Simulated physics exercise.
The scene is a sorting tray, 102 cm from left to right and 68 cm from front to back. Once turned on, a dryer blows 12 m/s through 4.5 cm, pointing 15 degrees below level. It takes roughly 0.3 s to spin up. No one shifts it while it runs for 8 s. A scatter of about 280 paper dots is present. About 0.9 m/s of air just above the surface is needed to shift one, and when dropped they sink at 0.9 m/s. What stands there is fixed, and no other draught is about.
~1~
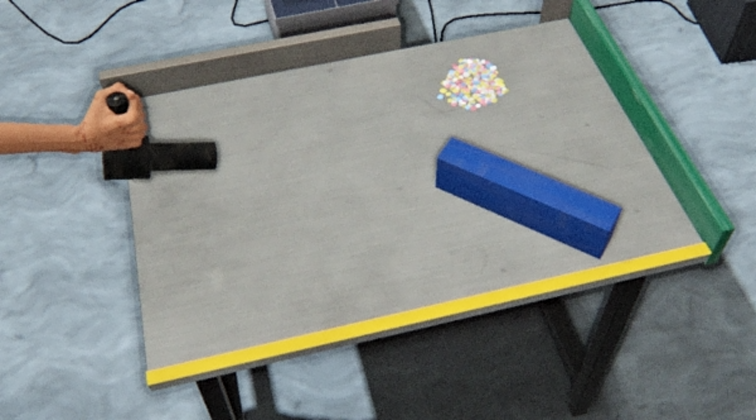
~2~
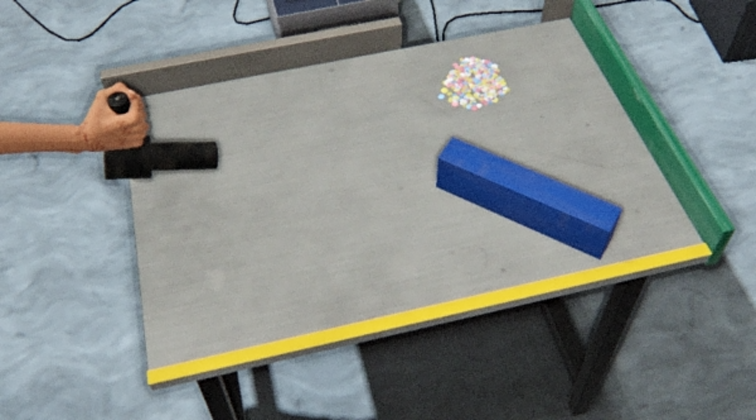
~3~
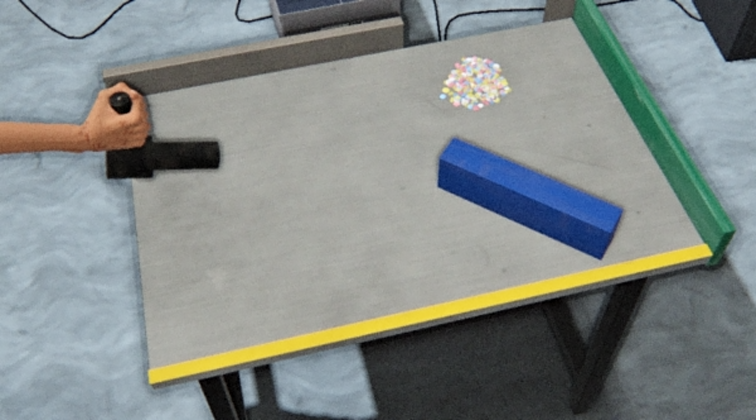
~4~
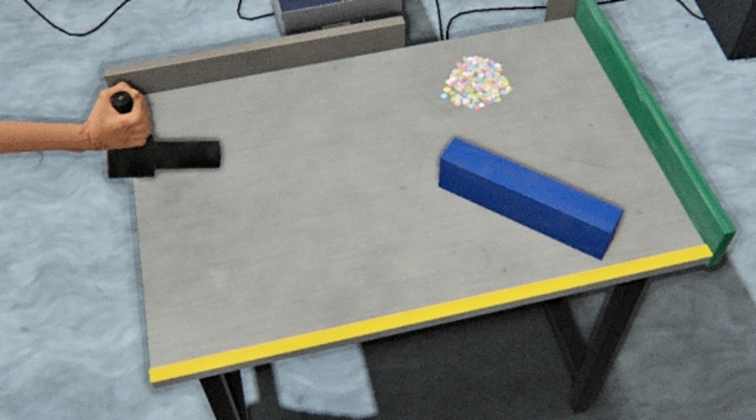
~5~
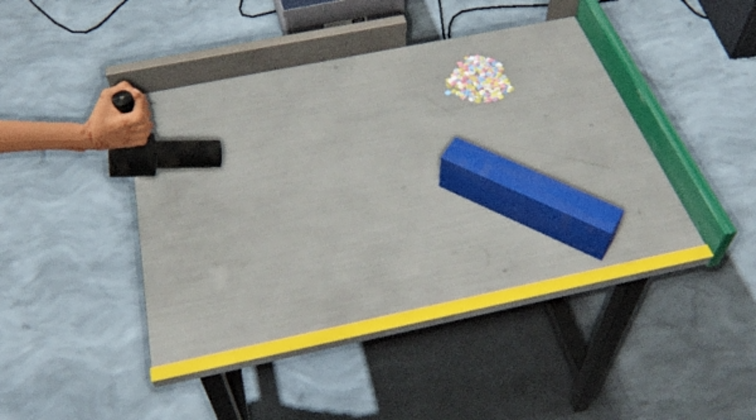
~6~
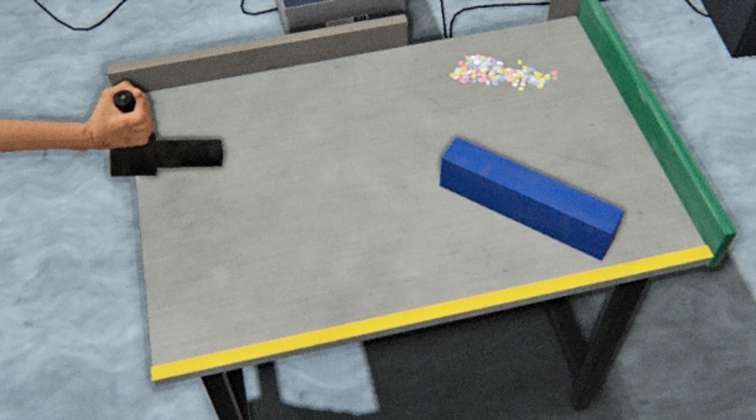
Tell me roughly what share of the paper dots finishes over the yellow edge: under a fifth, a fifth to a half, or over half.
My guess is short of a fifth.
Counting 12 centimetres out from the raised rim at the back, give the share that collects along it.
70 per cent.
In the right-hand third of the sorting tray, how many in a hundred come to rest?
I'd estimate around 70 per cent.
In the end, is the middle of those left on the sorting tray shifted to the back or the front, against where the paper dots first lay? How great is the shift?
Direction to the rear, distance about 15 cm.
Then, 1.2 s after the last picture the count stands so, 0 % are over the yellow edge; the middle of those still in play is near (578, 1).
Then, 2.2 s after the last picture the count stands so, 0 % are over the yellow edge.
Then, 4.1 s after the last picture the count stands so, 0 % are over the yellow edge.
Then, 7.7 s after the last picture, at the end, 0 % are over the yellow edge.
